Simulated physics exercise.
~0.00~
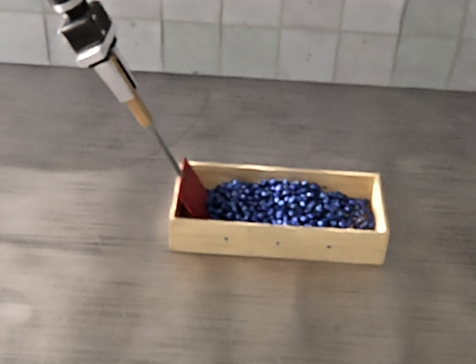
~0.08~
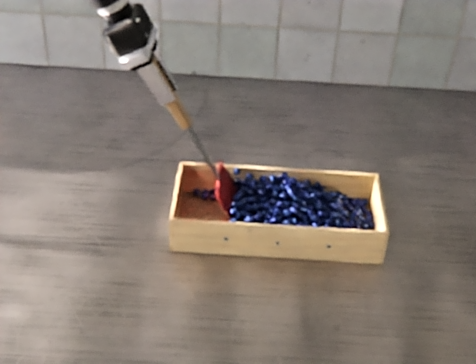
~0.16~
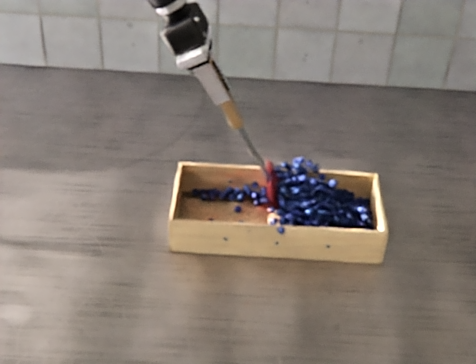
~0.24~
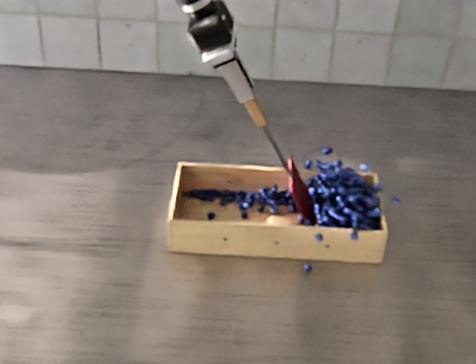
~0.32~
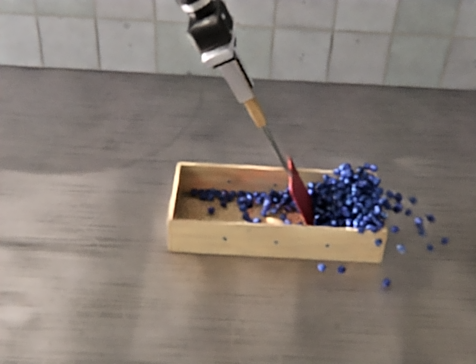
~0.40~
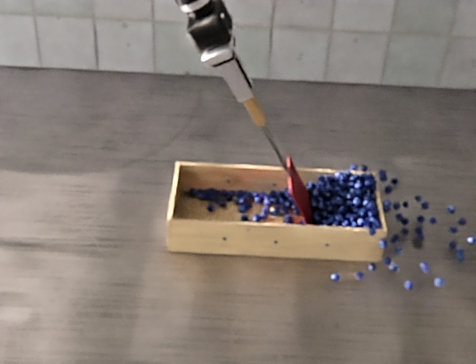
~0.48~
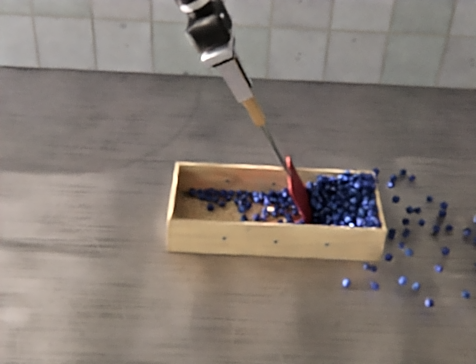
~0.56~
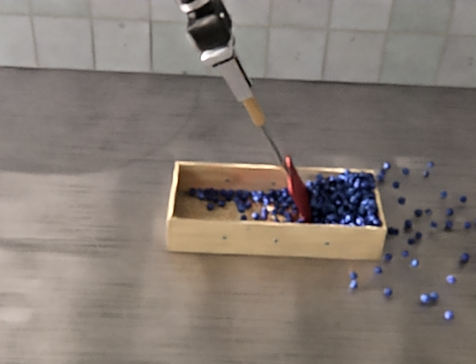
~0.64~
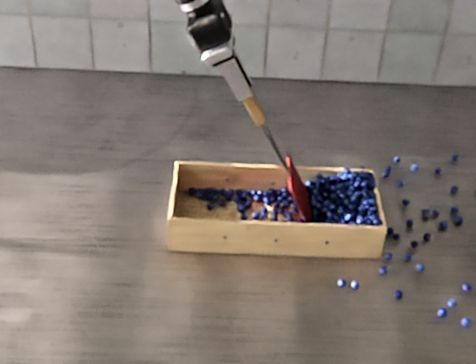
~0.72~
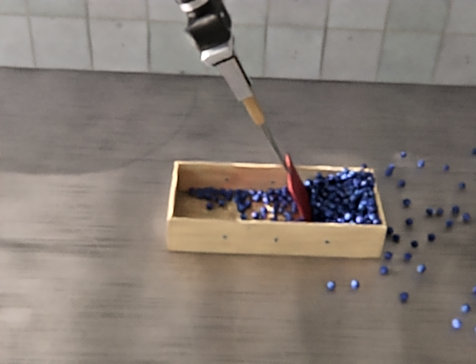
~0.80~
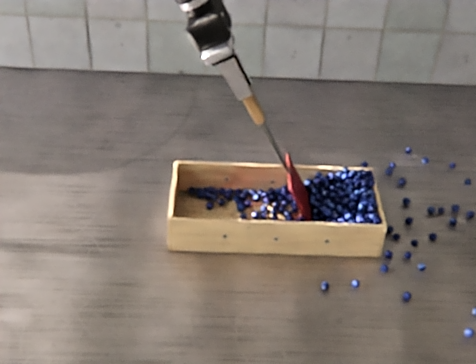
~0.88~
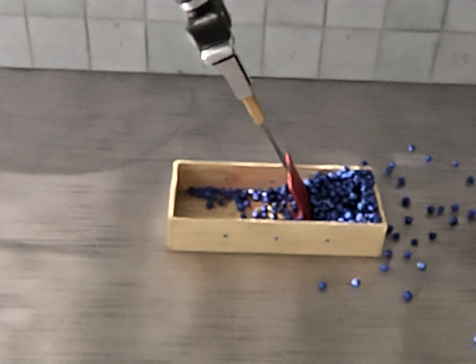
Robot arm pushing blue beads rightward through a wooden trough with a red turner, some spilling and scattering across the tabletop.
